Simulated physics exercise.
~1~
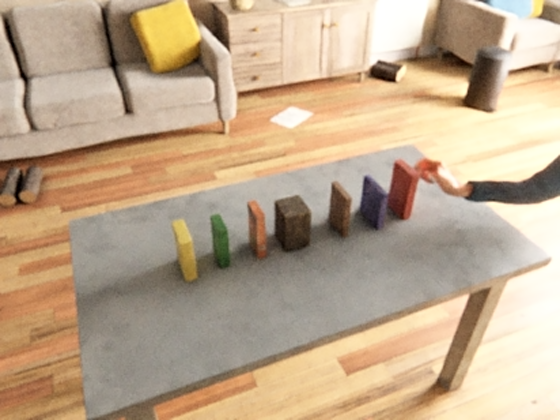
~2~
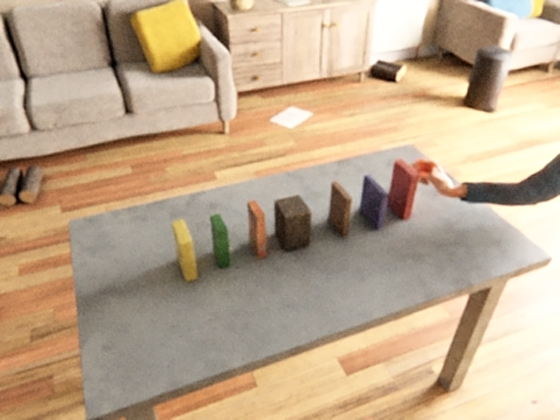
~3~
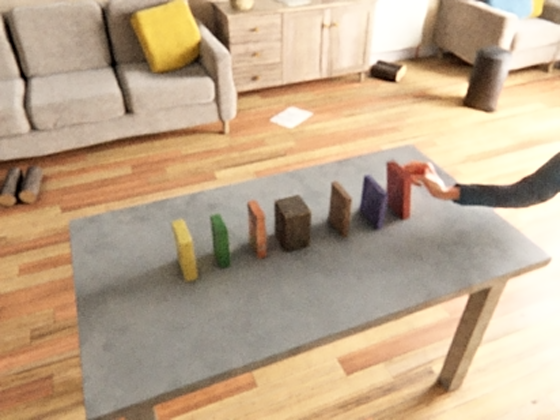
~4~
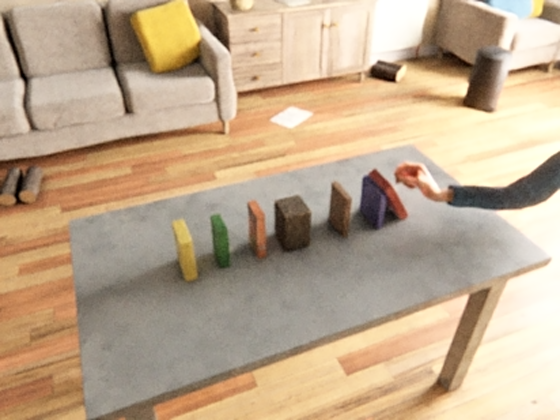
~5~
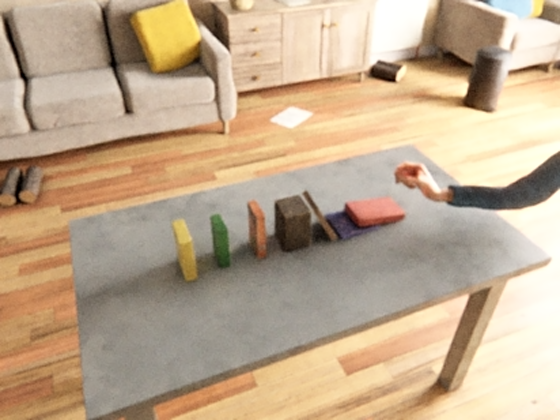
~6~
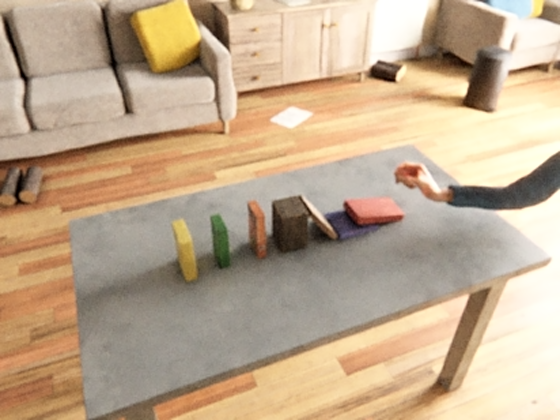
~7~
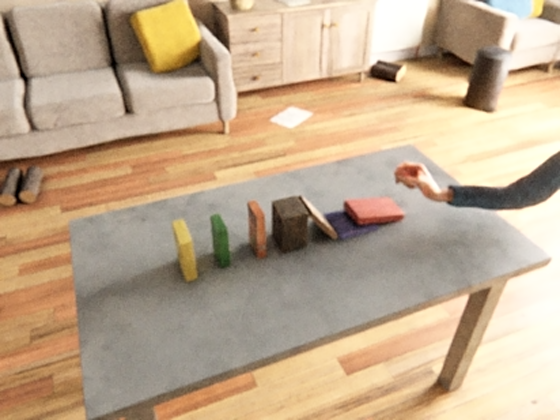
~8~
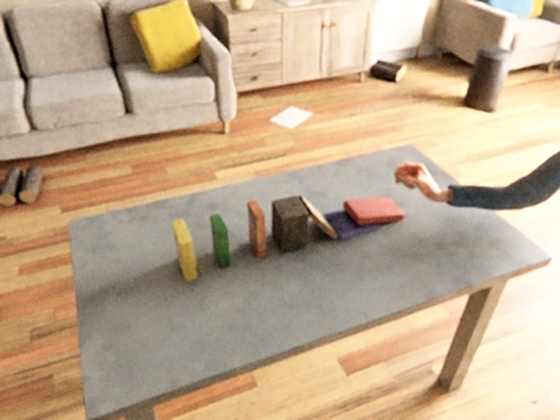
A row of seven upright blocks stands across a grey table in a living room, seen from above at an angle, with a grey sofa and wooden cabinet behind. From left to right they are yellow, green, orange, a thick dark one, brown, blue and red. A hand at the right pushes the top of the red block until it tips left onto the blue one. The blue board topples in turn and knocks the brown board over against the dark block. Red and blue end up lying overlapped, brown leans, and the four on the left remain standing.
